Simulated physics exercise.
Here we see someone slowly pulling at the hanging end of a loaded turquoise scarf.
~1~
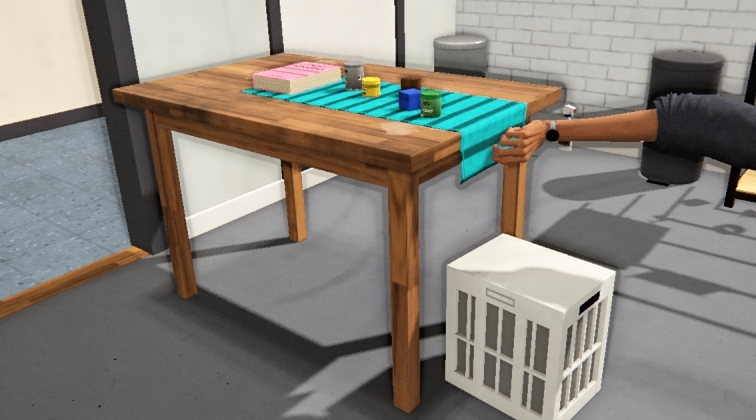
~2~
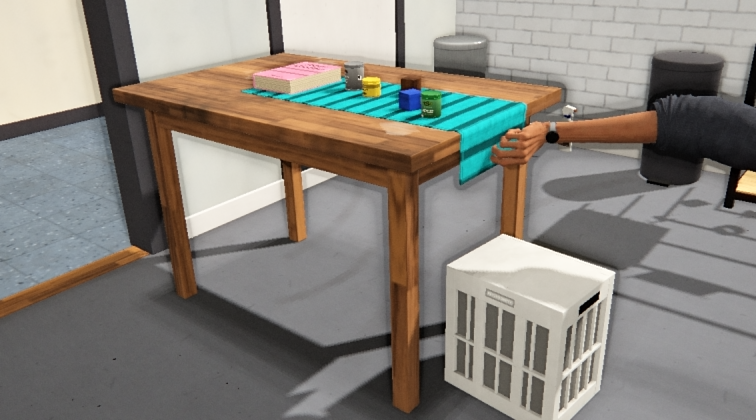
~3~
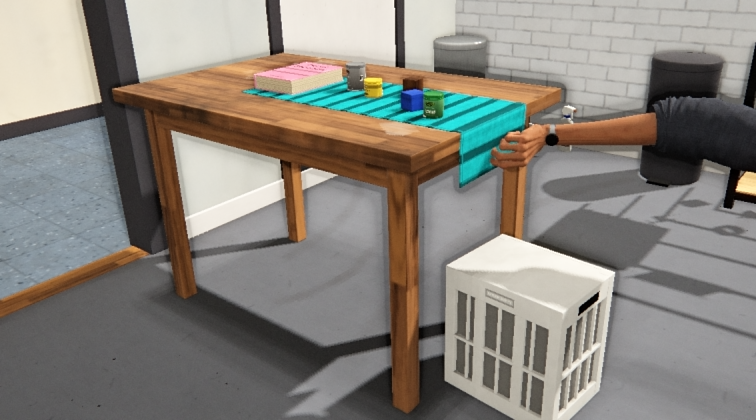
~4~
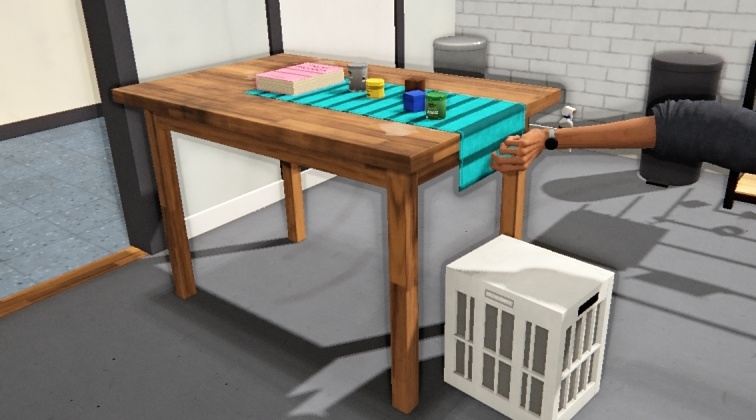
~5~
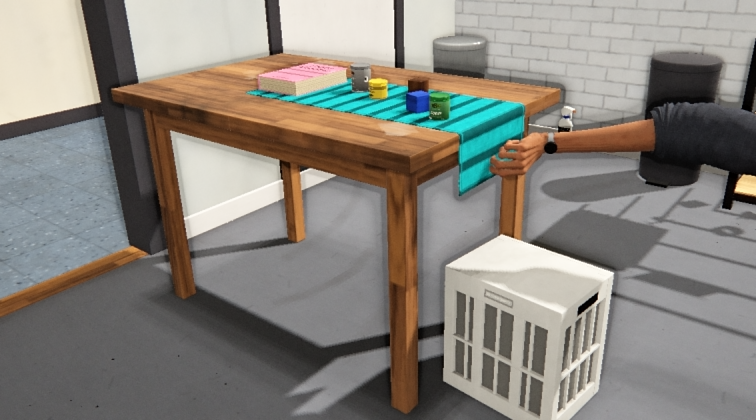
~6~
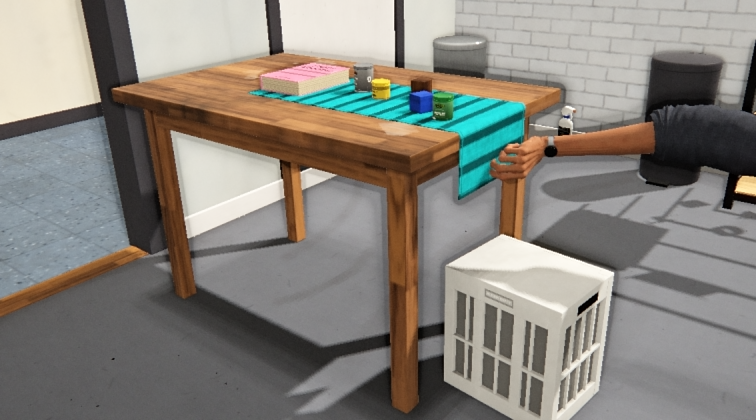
At first, a hand grips the hanging end of a turquoise scarf on a wooden table, with a pink book and small colored pots and cubes resting on it. The hand slowly draws the cloth downward, and the hem lowers slightly while the objects shift a little to the right with it.
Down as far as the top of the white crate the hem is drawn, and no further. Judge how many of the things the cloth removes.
Most likely just two will go over the edge.
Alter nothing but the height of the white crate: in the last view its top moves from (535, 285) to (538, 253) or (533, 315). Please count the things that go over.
Result: 1; 3.
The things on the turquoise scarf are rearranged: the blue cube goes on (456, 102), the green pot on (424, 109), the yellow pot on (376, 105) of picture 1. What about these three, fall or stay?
Here's what happens: The blue cube leaves its perch, the green pot leaves its perch, the yellow pot remains aboard.
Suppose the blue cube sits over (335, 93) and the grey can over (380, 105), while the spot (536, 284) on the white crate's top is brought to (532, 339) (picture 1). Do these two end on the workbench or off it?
The blue cube remains up; the grey can is carried off.
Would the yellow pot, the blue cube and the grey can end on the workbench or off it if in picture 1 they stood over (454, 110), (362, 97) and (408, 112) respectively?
Yellow pot dropped, blue cube kept, grey can dropped.
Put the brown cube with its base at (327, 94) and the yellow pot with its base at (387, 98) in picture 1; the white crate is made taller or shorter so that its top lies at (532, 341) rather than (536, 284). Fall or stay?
The brown cube ends up still on top and the yellow pot ends up off the top.
Soon after, hem near (492, 234); green pot gone.
After that, hem on the crate; green pot and blue cube gone.
In the end, hem on the crate; green pot and blue cube gone. The count of fallen things is two.
